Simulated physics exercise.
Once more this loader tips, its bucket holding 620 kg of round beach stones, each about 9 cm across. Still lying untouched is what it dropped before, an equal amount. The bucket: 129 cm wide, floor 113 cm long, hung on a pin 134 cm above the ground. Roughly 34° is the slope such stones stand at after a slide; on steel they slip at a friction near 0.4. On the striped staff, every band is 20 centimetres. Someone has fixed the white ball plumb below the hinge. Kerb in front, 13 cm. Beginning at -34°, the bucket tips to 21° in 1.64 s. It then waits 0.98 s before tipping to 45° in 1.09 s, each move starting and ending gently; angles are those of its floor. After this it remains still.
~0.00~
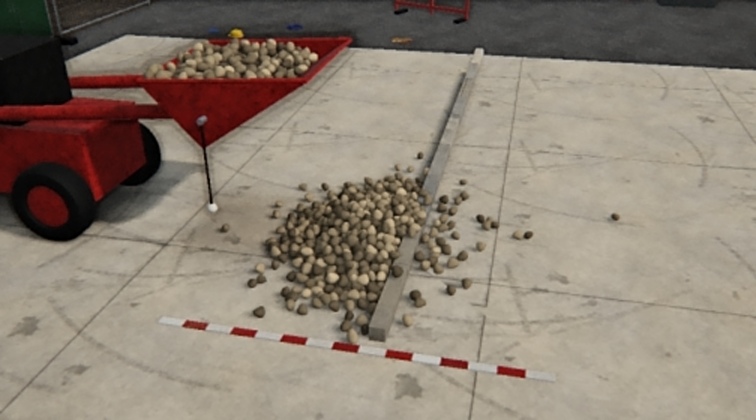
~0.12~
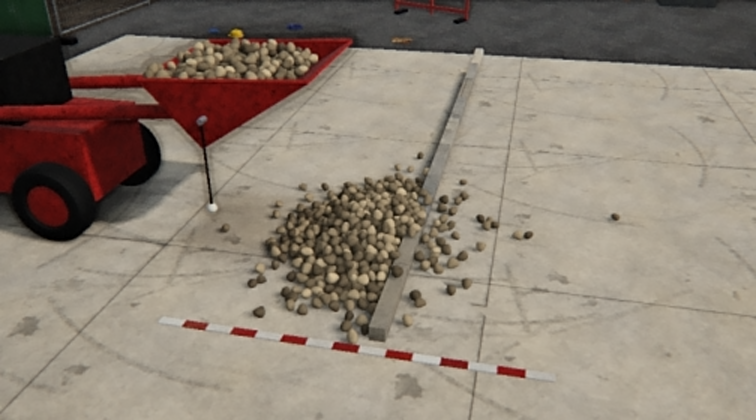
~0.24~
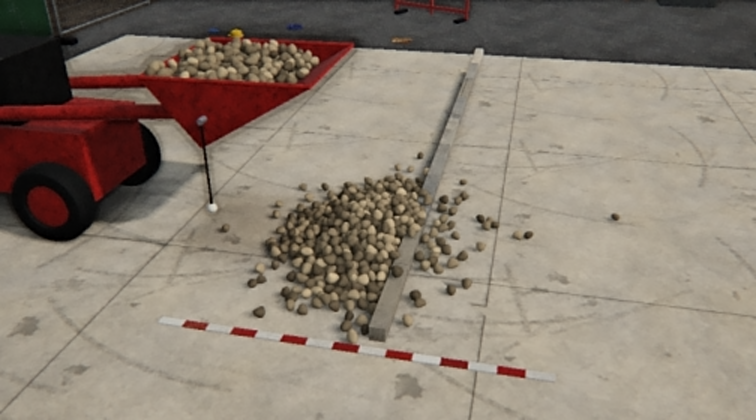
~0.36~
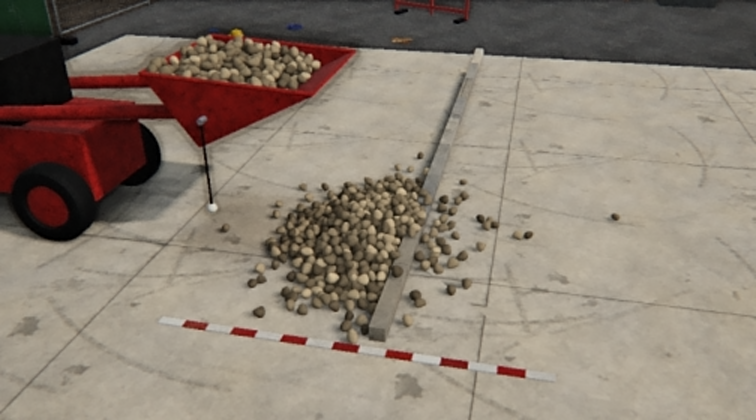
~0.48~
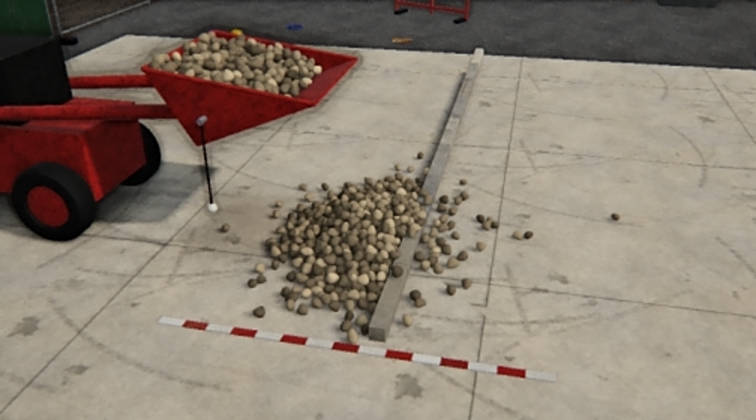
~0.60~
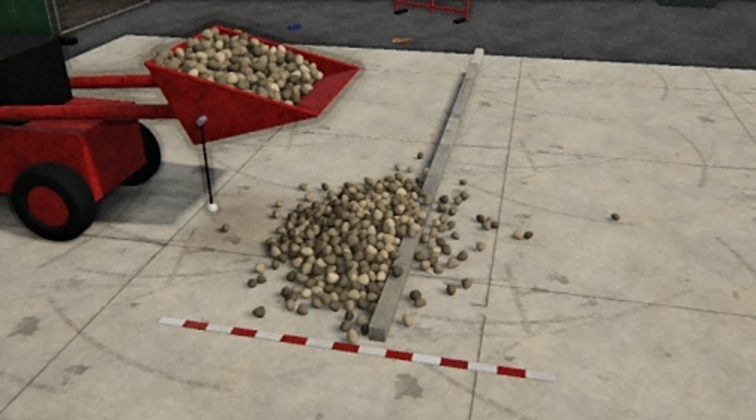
A red loader slowly tilts its stone-filled bucket forward beside a still pile of stones.
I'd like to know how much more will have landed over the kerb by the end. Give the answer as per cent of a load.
Roughly 28 in every hundred.
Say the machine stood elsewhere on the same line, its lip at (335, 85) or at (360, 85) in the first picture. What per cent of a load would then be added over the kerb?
Some 50 percent first and 75 percent second.
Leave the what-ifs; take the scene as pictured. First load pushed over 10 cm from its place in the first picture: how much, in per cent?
Close to 15 per cent.
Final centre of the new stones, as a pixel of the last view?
The centre sits about (380, 221).
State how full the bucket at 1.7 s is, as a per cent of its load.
About 85 percent.
After 1.2 s the floor is at 12°; in per cent of one load, 100 in the bucket, 94 on this side of the kerb, 6 over the kerb; the foremost stones are at (512, 228).
After 1.7 s the floor is at 21°; in per cent of one load, 84 in the bucket, 109 on this side of the kerb, 6 over the kerb; the foremost stones are at (512, 228).
After 4.2 s the floor is at 45°; in per cent of one load, 0 in the bucket, 166 on this side of the kerb, 34 over the kerb; the foremost stones are at (559, 238).
After 7.0 s the floor is at 45°; in per cent of one load, 0 in the bucket, 166 on this side of the kerb, 34 over the kerb; the foremost stones are at (560, 252). Net gain over the kerb, 28.
